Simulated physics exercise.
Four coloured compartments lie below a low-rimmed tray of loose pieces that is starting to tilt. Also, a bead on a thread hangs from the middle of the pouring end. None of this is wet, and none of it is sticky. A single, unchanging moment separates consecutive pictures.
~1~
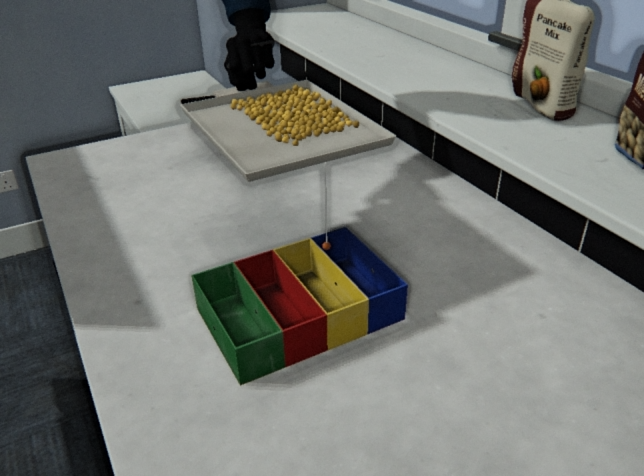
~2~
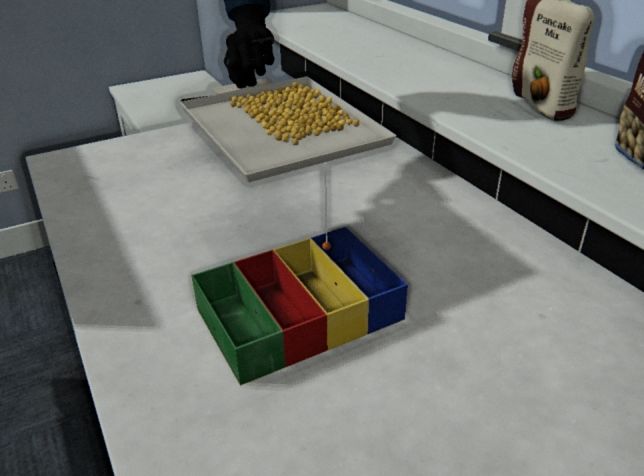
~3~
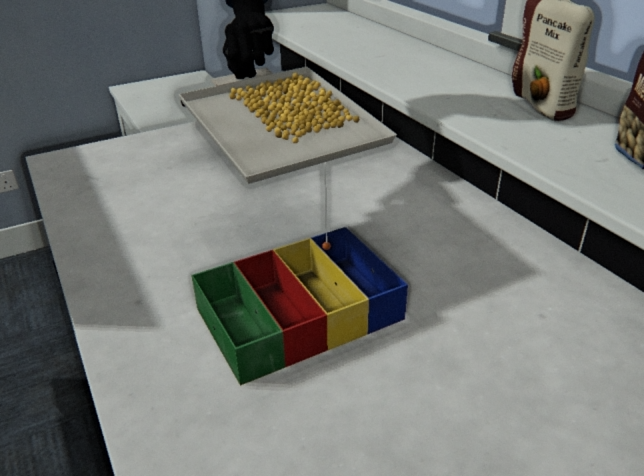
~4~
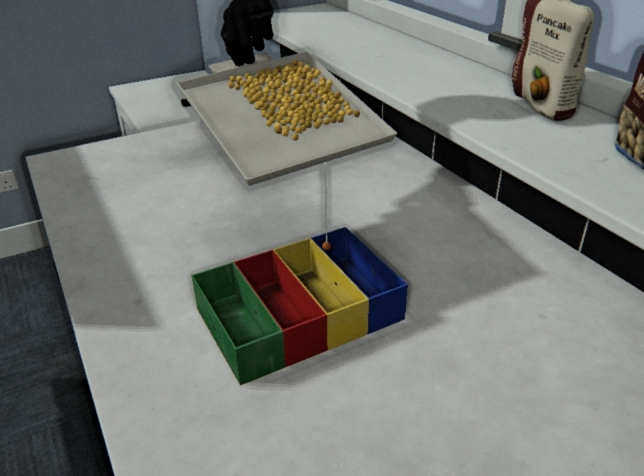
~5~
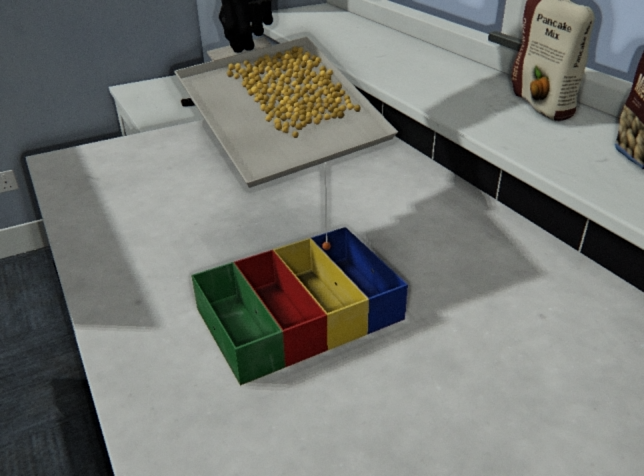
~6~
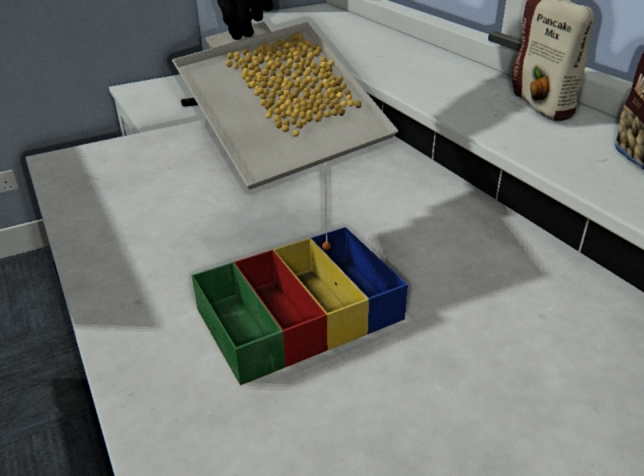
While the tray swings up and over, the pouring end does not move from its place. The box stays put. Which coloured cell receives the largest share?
The red cell.
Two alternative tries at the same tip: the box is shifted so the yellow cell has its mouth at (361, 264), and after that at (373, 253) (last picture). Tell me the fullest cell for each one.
Well, the first time it's the cell in green, and the second time it's green.
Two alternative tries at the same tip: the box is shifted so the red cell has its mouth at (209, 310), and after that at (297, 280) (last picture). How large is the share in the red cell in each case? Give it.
Around 0 % followed by around 40 %.
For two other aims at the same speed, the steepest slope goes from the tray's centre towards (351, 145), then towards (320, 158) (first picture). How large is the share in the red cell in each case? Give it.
Near 0 % and 10 %.
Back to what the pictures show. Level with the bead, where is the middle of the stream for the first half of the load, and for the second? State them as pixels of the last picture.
(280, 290), then (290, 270).
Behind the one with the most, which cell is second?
Next after the leader comes the cell in yellow.
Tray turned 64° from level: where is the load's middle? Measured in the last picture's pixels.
Somewhere about pixel (293, 176).
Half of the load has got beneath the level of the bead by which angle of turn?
Angle: Close to 85°.
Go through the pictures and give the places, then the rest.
In the first picture, corners of the pouring end near (248, 172) and (392, 135), level; middle of the load near (295, 111), puffed corn balls; bead on its thread near (327, 246); green cell near (261, 355); red cell near (305, 337); yellow cell near (348, 321); blue cell near (387, 306).
In the second picture, corners of the pouring end near (248, 172) and (392, 135), level; middle of the load near (295, 109).
In the third picture, corners of the pouring end near (248, 174) and (392, 134), tipped barely, lowest at the left corner; middle of the load near (295, 103).
In the fourth picture, corners of the pouring end near (248, 177) and (393, 132), tipped a little, lowest at the left corner; middle of the load near (288, 97).
In the fifth picture, corners of the pouring end near (249, 179) and (393, 131), tipped clearly, lowest at the left corner; middle of the load near (287, 88).
In the sixth picture, corners of the pouring end near (249, 182) and (394, 130), tipped clearly, lowest at the left corner; middle of the load near (288, 81), a little on the move; green cell near (261, 355); red cell near (305, 337); yellow cell near (348, 321); blue cell near (387, 306).
Shortly afterwards, tray tipped steeply; near two thirds on the tray; only a few in the red cell; only a few in the green cell; only a few in the yellow cell; only a few in the blue cell; near a third falling or outside the box.
Next, tray tipped past a quarter turn; a little on the tray; near a third in the red cell; near a quarter in the yellow cell; a little in the green cell; only a few in the blue cell; near a quarter falling or outside the box.
Some moments later, tray tipped past a quarter turn; near half in the red cell; near a quarter in the yellow cell; a little in the green cell; a little in the blue cell; a little falling or outside the box.
In the end, tray tipped past a quarter turn; near half in the red cell; near a quarter in the yellow cell; a little in the green cell; a little in the blue cell; a little outside the box.
